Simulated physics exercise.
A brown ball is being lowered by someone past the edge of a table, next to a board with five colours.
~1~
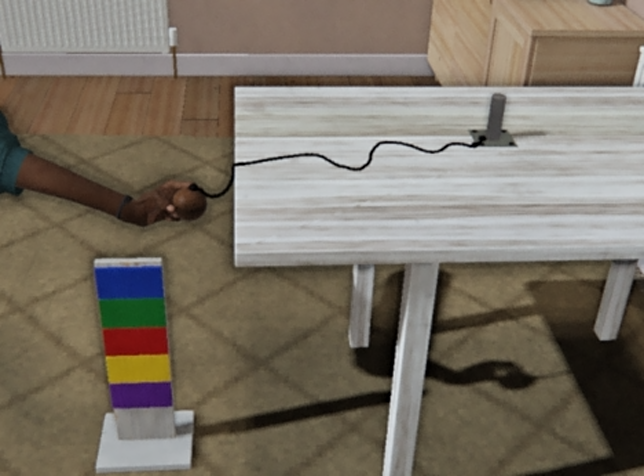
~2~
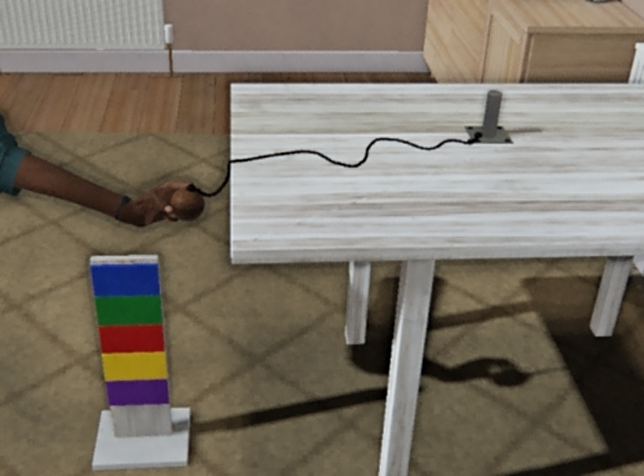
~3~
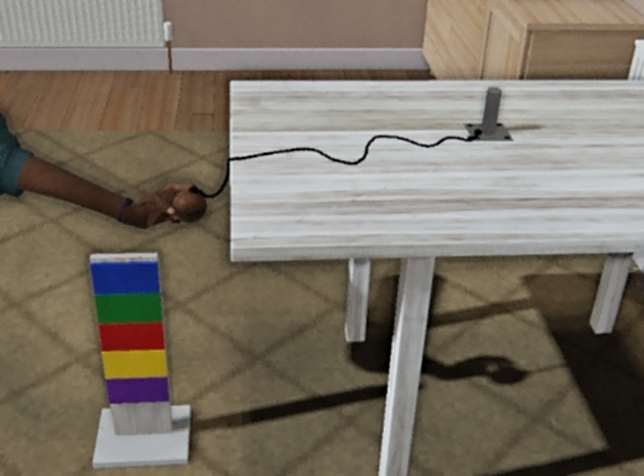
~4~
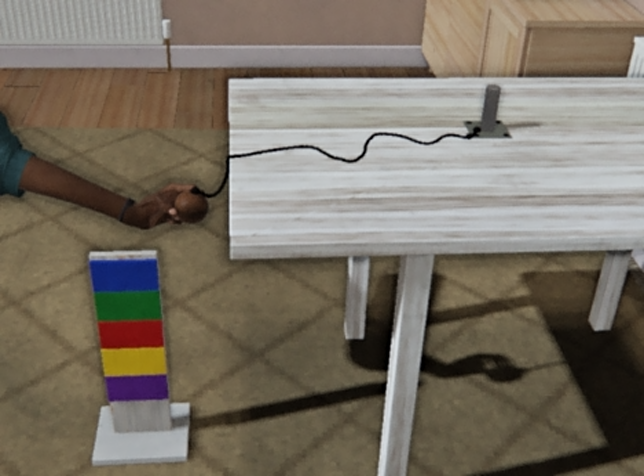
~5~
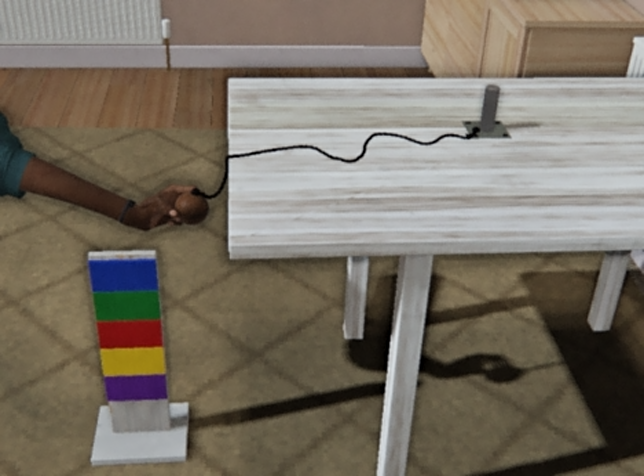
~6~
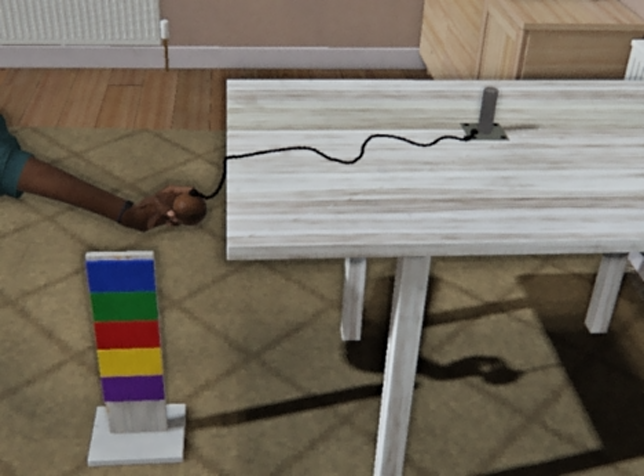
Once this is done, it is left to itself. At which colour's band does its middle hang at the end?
The green band.
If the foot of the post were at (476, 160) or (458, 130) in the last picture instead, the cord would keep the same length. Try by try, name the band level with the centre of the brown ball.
Red; red.
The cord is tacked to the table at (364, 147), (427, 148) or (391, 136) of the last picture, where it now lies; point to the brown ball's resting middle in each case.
Result per try (px, approx.): (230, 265); (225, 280); (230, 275).
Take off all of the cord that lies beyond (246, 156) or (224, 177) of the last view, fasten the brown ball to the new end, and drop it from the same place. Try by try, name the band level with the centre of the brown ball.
Per try - 1: None, it hangs higher; 2: Blue.
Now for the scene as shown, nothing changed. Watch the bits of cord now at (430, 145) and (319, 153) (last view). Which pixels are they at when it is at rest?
In that view they reach (401, 138) and (239, 153).
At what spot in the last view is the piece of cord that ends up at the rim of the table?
It's near (310, 149) in the last picture.
A little later, ball near (198, 306); level with green.
Next, ball near (257, 286); level with green.
Later still, ball near (220, 300); level with green.
When it is over, ball near (225, 298); level with green. Its centre hangs level with the green band.
